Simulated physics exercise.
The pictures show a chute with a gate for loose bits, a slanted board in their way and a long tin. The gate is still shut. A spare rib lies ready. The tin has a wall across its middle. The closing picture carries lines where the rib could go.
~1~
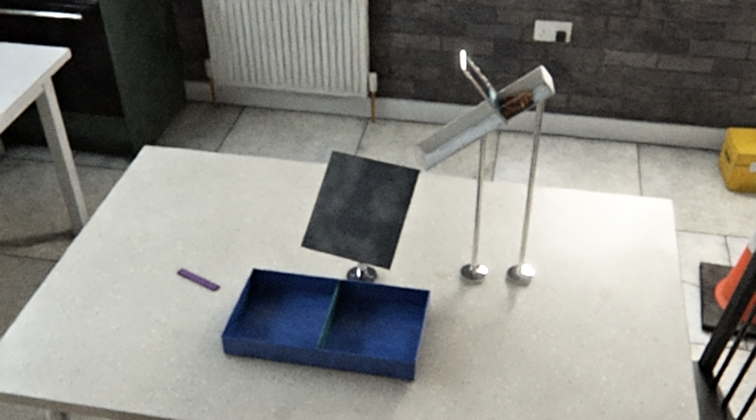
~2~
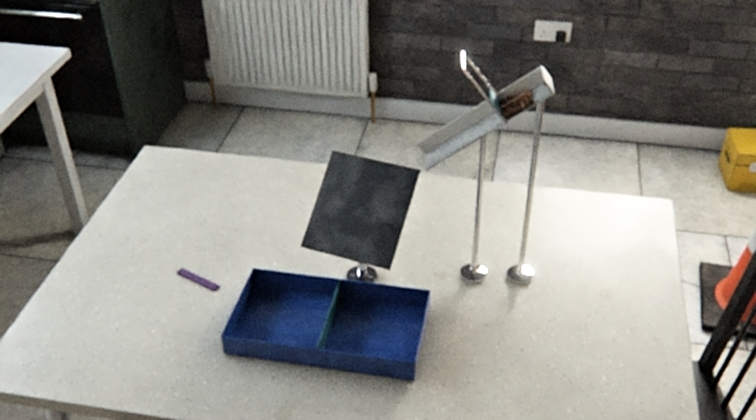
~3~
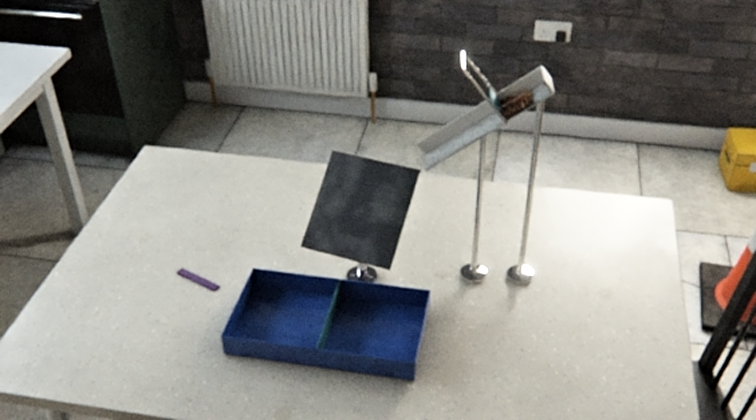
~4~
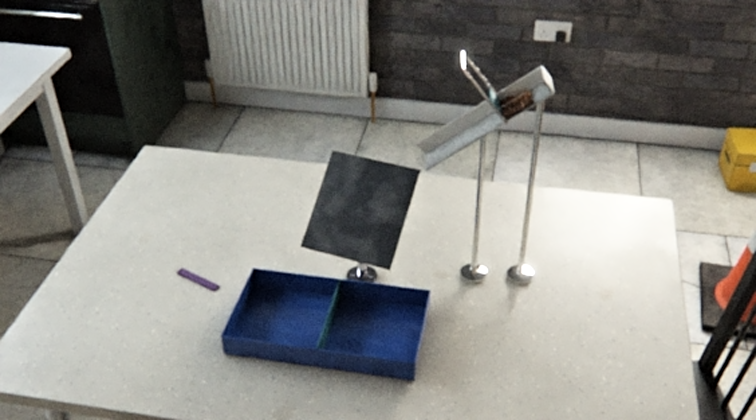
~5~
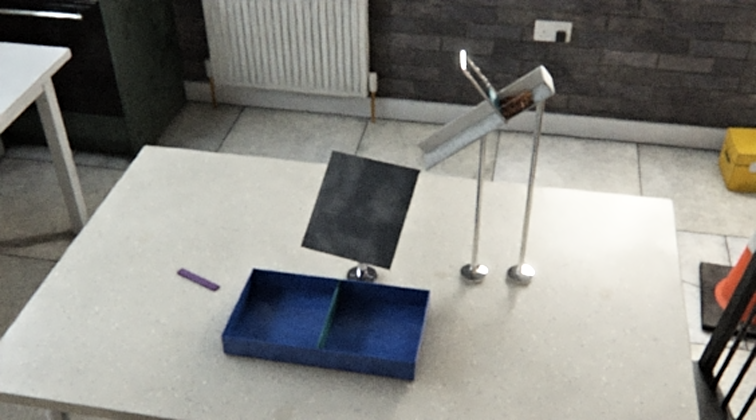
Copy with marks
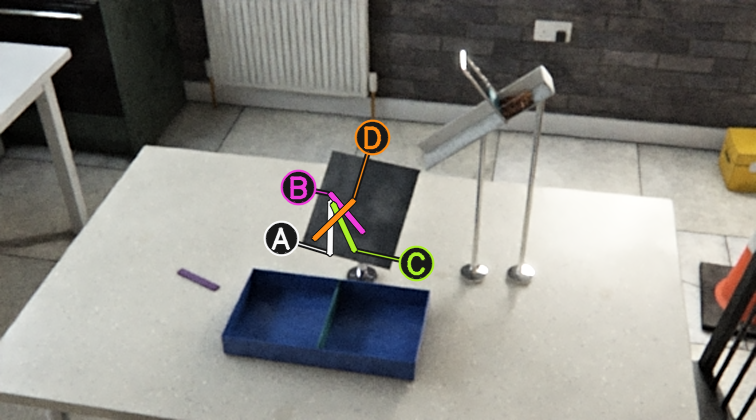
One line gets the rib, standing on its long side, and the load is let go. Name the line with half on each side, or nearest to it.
The best line is A.
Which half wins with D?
The left half.
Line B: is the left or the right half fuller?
More lands on the right.
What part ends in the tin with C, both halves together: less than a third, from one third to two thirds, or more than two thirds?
More than two thirds.
On the marked copy, line A from (330, 202) to (330, 253); line B from (330, 194) to (362, 231); line C from (333, 204) to (354, 250); line D from (353, 201) to (314, 238).
If A is chosen, of what is caught, about half in the left half, about half in the right.
If B is chosen, of what is caught, a small part in the left half, nearly all in the right.
If C is chosen, of what is caught, a stray few in the left half, nearly all in the right.
If D is chosen, of what is caught, most in the left half, a small part in the right.
